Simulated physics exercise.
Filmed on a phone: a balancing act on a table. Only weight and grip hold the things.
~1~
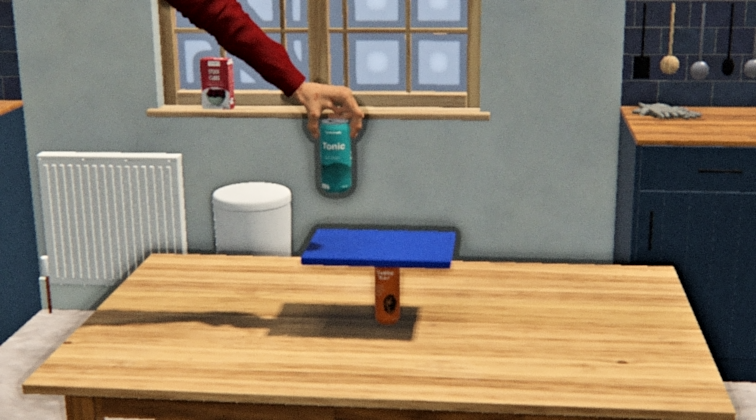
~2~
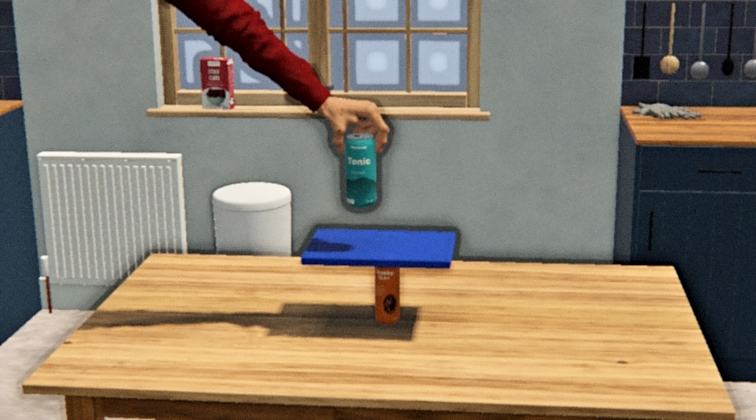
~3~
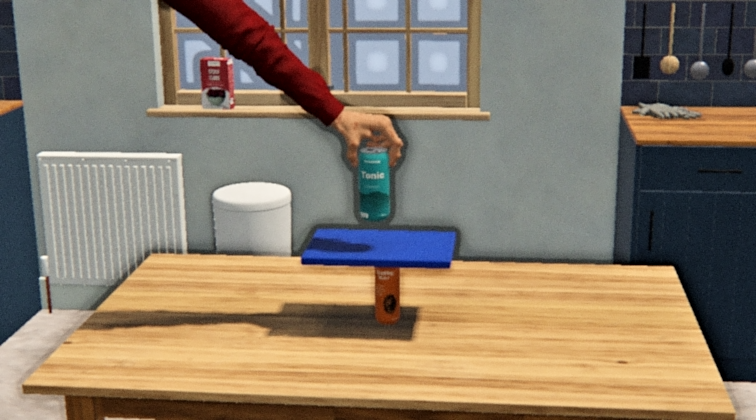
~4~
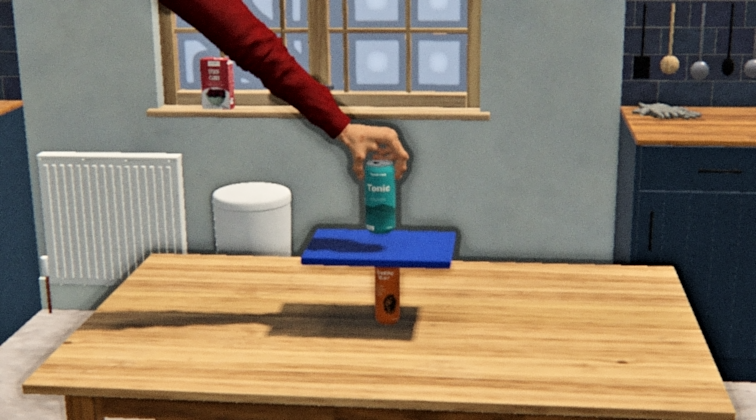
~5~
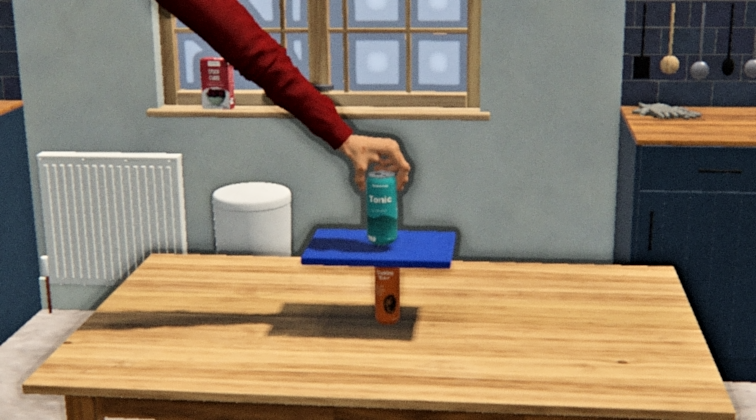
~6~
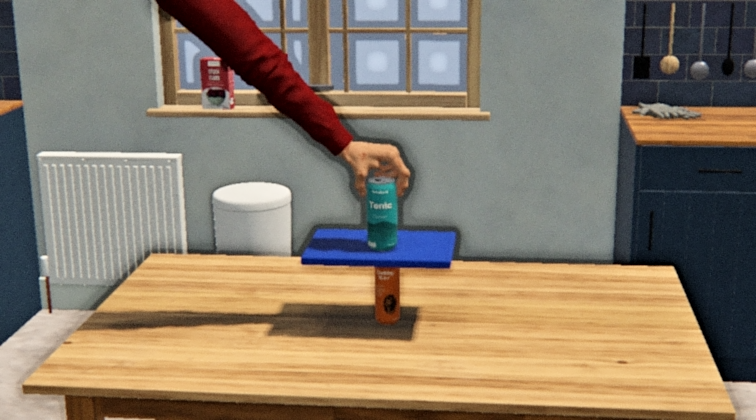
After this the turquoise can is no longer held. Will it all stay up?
The stack holds.
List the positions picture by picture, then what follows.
Coming down; turquoise can (336, 156); blue lid (381, 248), in the first frame.
Coming down; turquoise can (361, 171); blue lid (381, 248), in the second frame.
Coming down; turquoise can (374, 184); blue lid (381, 248), in the third frame.
Coming down; turquoise can (380, 197); blue lid (381, 248), in the fourth frame.
Coming down; turquoise can (382, 208); blue lid (381, 248), in the fifth frame.
In place under the hand; turquoise can (382, 214); blue lid (381, 248), in the sixth frame.
Then, 0.80 s later than the last frame, all is still.
Then, 1.70 s later than the last frame, turquoise can resting near (381, 215).
When it is over, all 3 as before. End places, in pixels of the last picture, turquoise can near (381, 215). The stack stays up.
